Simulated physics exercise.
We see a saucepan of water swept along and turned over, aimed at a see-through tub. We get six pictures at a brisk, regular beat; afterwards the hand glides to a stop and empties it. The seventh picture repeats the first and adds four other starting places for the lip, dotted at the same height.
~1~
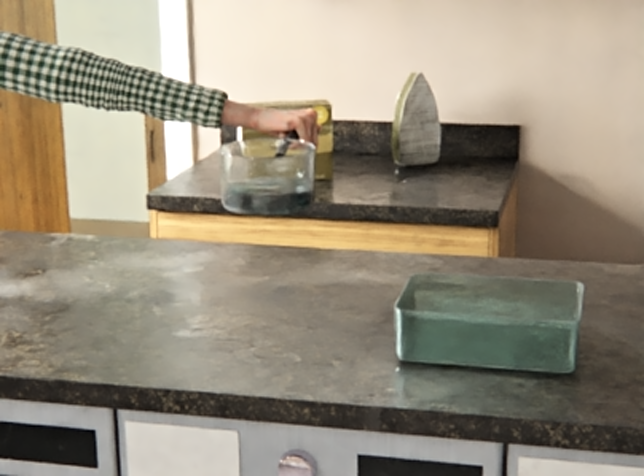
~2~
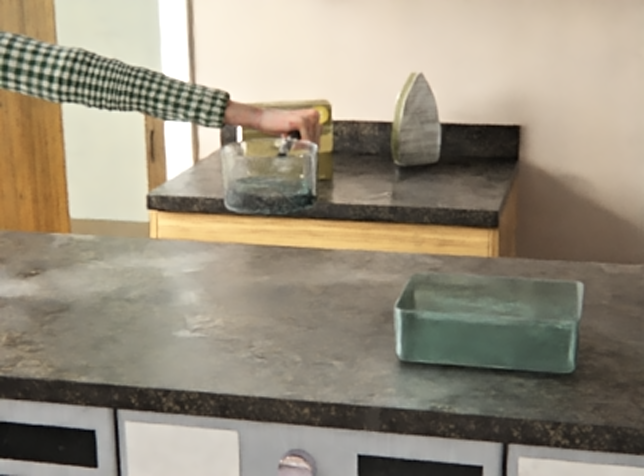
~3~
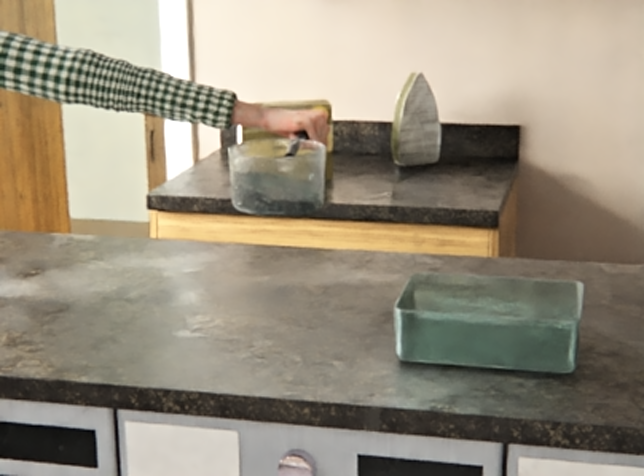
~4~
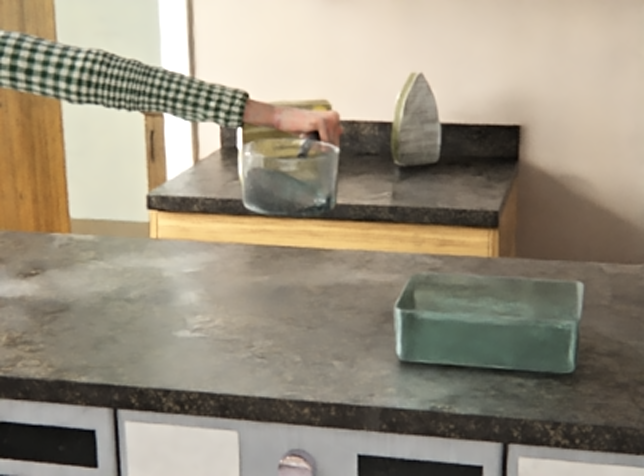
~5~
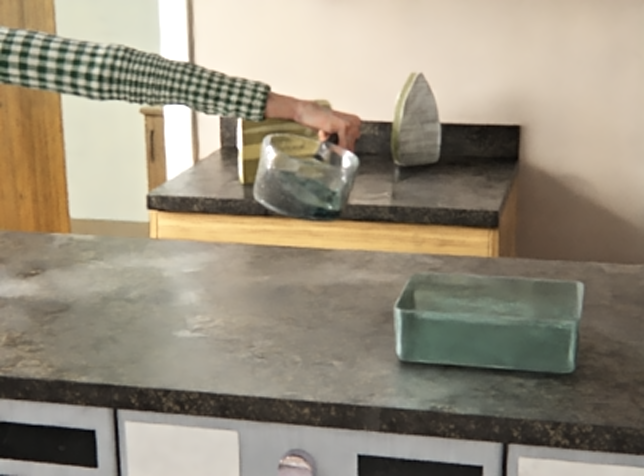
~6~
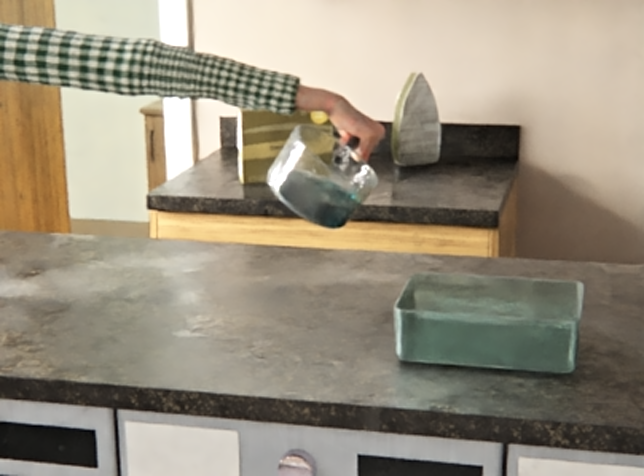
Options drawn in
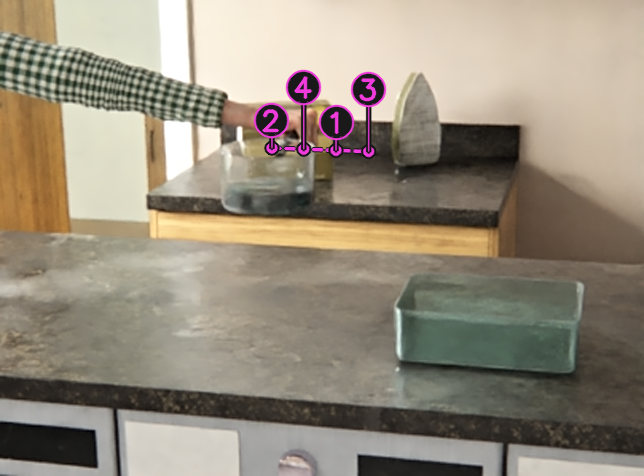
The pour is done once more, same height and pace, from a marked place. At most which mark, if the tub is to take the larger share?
Use spot 2.
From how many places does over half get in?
All four.
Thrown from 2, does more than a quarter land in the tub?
Yes, clearly.
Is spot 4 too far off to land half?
No, not at all.
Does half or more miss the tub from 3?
No, not at all.
In magenta, 1 at (336, 150); 2 at (271, 148); 3 at (368, 151); 4 at (303, 149).
Choosing 1, about 70 % lands in the tub, 4 % falls short and 27 % goes beside or beyond.
Choosing 2, about 68 % lands in the tub, 17 % falls short and 15 % goes beside or beyond.
Choosing 3, about 71 % lands in the tub, 12 % falls short and 16 % goes beside or beyond.
Choosing 4, about 73 % lands in the tub, 6 % falls short and 20 % goes beside or beyond.
